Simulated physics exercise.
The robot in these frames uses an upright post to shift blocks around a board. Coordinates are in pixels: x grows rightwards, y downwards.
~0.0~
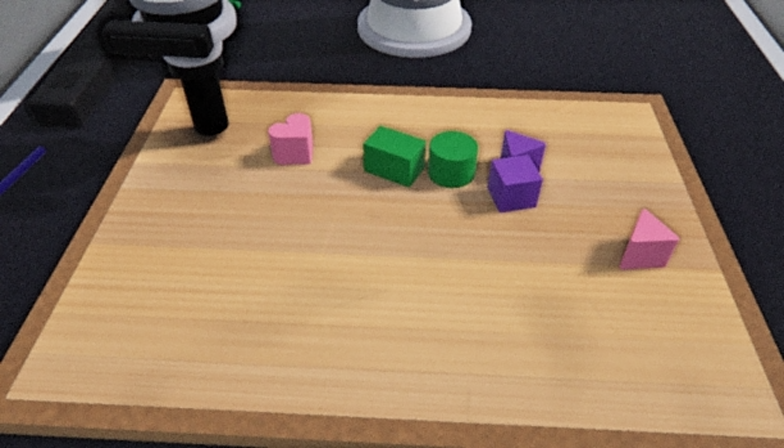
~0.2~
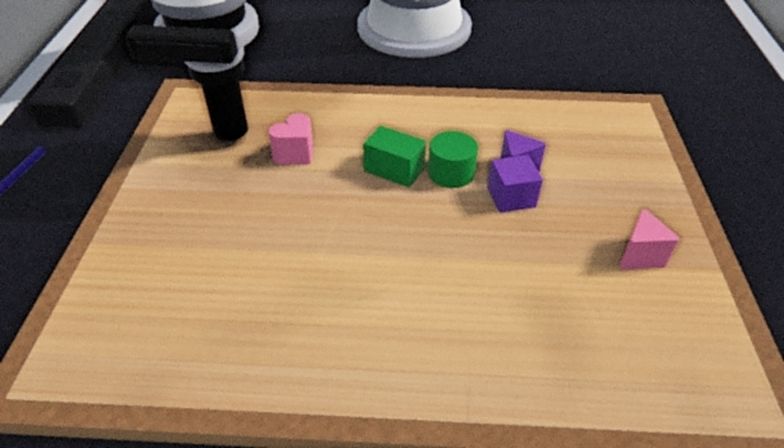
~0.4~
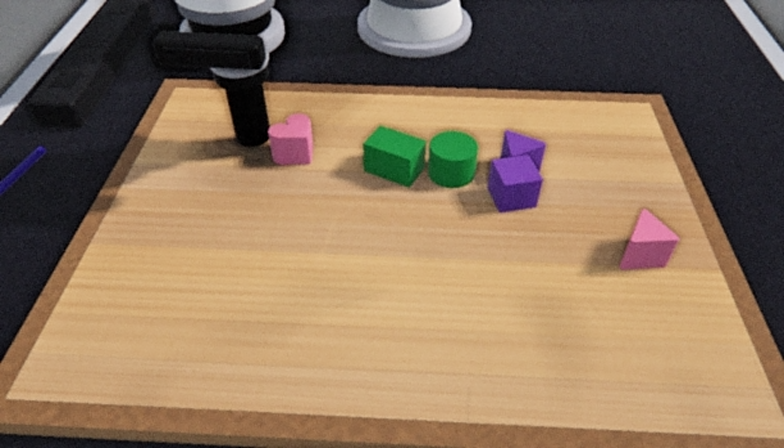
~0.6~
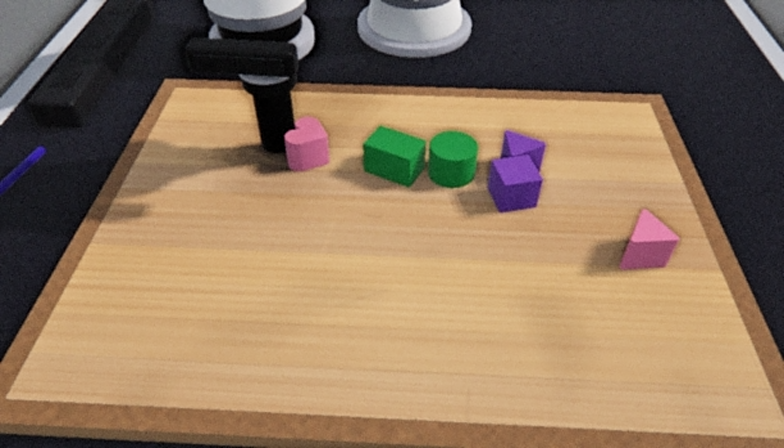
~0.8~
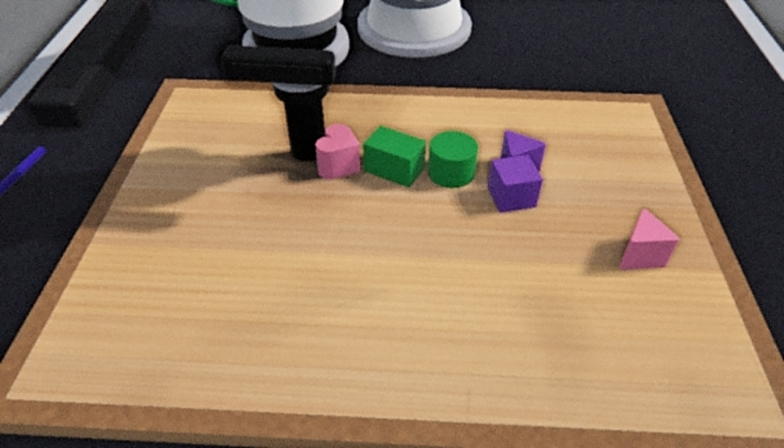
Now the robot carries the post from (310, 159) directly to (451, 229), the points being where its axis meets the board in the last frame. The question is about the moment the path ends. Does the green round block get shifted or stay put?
It does get moved.
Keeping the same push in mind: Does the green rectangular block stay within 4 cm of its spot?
That would be a no.
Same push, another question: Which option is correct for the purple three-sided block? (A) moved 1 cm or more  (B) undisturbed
The one that fits is A, moved 1 cm or more.
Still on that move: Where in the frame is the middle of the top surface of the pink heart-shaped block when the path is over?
Put as a pixel place, it's (490, 197).
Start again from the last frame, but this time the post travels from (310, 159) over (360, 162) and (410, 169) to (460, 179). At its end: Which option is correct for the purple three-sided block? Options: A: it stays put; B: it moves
B - it moves.
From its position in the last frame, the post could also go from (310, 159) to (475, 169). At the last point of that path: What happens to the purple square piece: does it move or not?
Here's my answer: The purple square piece gets displaced.
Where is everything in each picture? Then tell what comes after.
In the first frame, tip of the post (212, 126), middles of tops, pink heart-shaped block (292, 127), green rectangular block (395, 142), green round block (454, 145), purple three-sided block (521, 142).
In the second frame, post (231, 131), nothing pushed.
In the third frame, post (254, 136), nothing pushed.
In the fourth frame, post (279, 143), pink heart-shaped block (306, 130).
In the fifth frame, post (309, 151), pink heart-shaped block (337, 138), green rectangular block (395, 142), green round block (454, 145), purple three-sided block (521, 142).
The first path, step by step. One third of the way, post (353, 173); pink heart-shaped block (384, 163); green rectangular block (424, 150), turned 50° anticlockwise; green round block (475, 142).
Two thirds of the way, post (401, 197); pink heart-shaped block (441, 183), turned 25° anticlockwise; green rectangular block (464, 156), turned 85° anticlockwise; green round block (500, 134); purple three-sided block (539, 139), turned 25° clockwise.
At the end, post (452, 221); pink heart-shaped block (490, 197), turned 30° anticlockwise; green rectangular block (470, 158), turned 95° anticlockwise; green round block (502, 132); purple three-sided block (540, 139), turned 25° clockwise.
